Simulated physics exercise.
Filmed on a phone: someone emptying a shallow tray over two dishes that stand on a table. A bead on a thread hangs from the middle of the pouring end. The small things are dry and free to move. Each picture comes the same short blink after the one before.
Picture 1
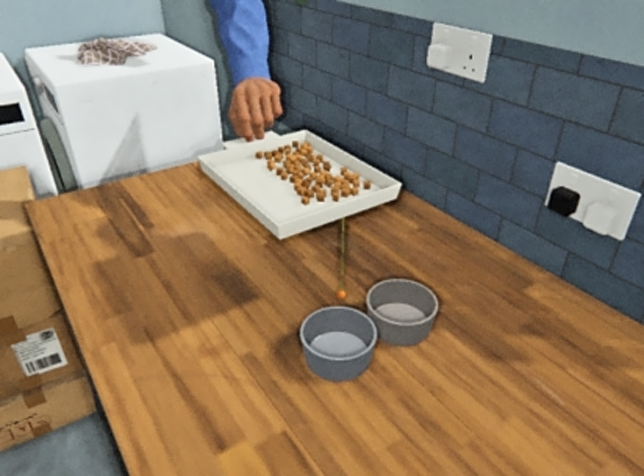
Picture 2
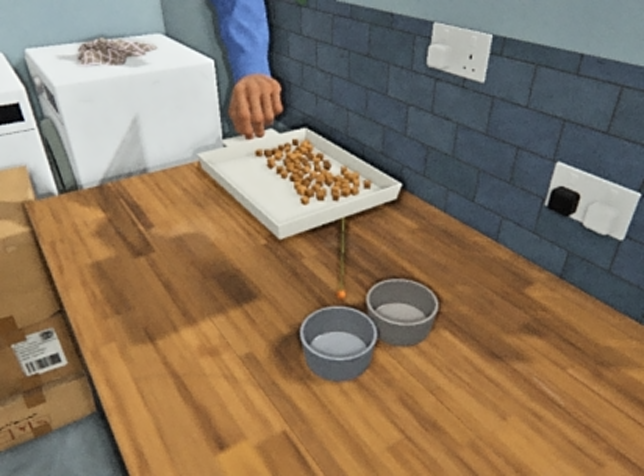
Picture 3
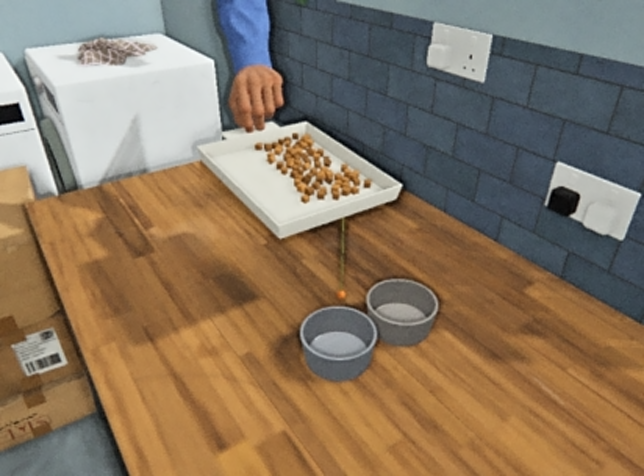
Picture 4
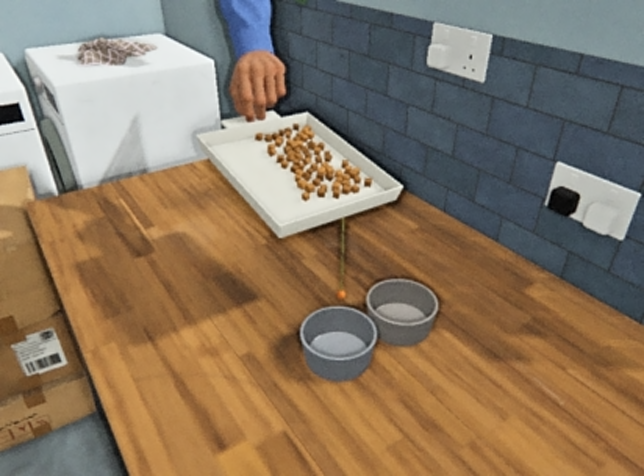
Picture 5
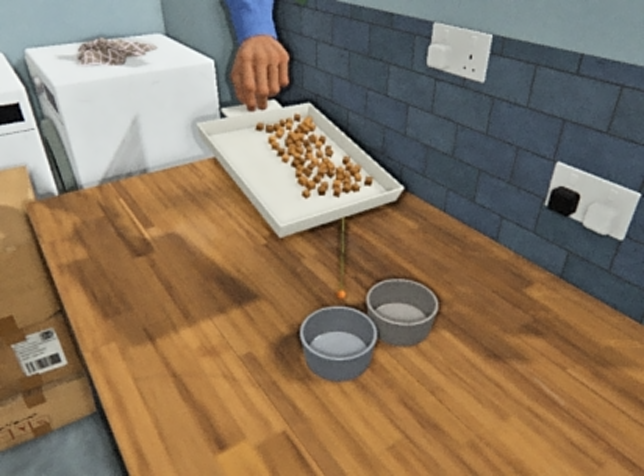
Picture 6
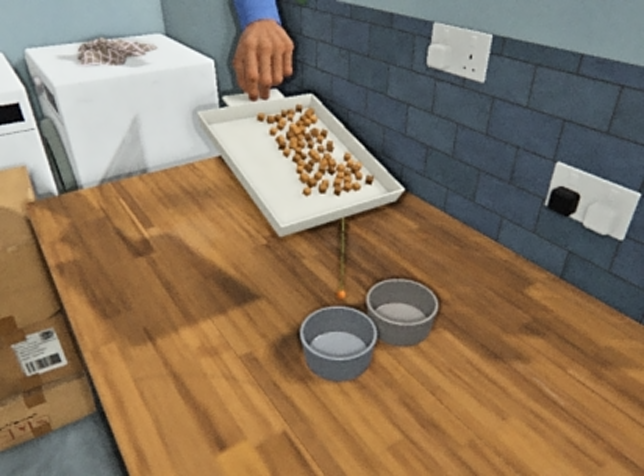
At the start, a hand holds a shallow white tray of small brown pieces above a wooden surface, with two grey dishes below and a bead hanging from the tray's front edge. The hand then gradually raises the back of the tray, steepening its slope, while the pieces stay loosely scattered on it.
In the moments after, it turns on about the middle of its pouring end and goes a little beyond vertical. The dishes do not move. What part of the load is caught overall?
The two hold more than half of the load.
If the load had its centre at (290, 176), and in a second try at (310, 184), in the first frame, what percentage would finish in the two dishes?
Near 90 % and 70 %.
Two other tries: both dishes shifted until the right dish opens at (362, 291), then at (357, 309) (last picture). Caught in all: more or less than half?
At the first place under half, at the second below a half.
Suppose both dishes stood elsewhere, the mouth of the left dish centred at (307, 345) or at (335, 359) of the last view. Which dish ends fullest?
In turn: The right-hand dish; right.
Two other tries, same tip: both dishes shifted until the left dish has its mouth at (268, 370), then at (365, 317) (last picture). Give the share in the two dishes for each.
Roughly 20 per cent, and 70 per cent.
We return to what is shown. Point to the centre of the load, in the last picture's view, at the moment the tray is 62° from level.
Close to (364, 183).
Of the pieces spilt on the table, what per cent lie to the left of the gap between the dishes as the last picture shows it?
Close to 10 per cent.
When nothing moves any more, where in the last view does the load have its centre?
Around (400, 328).
Shortly afterwards, tray tipped steeply; the whole lot on the tray.
Next, tray tipped past a quarter turn; the bulk on the tray; a little in the right dish; only a few outside both; only a few in the air.
Some moments later, tray tipped past a quarter turn; near a quarter in the left dish; near two thirds in the right dish; near a quarter outside both.
In the end, tray tipped past a quarter turn; near a quarter in the left dish; near two thirds in the right dish; near a quarter outside both.
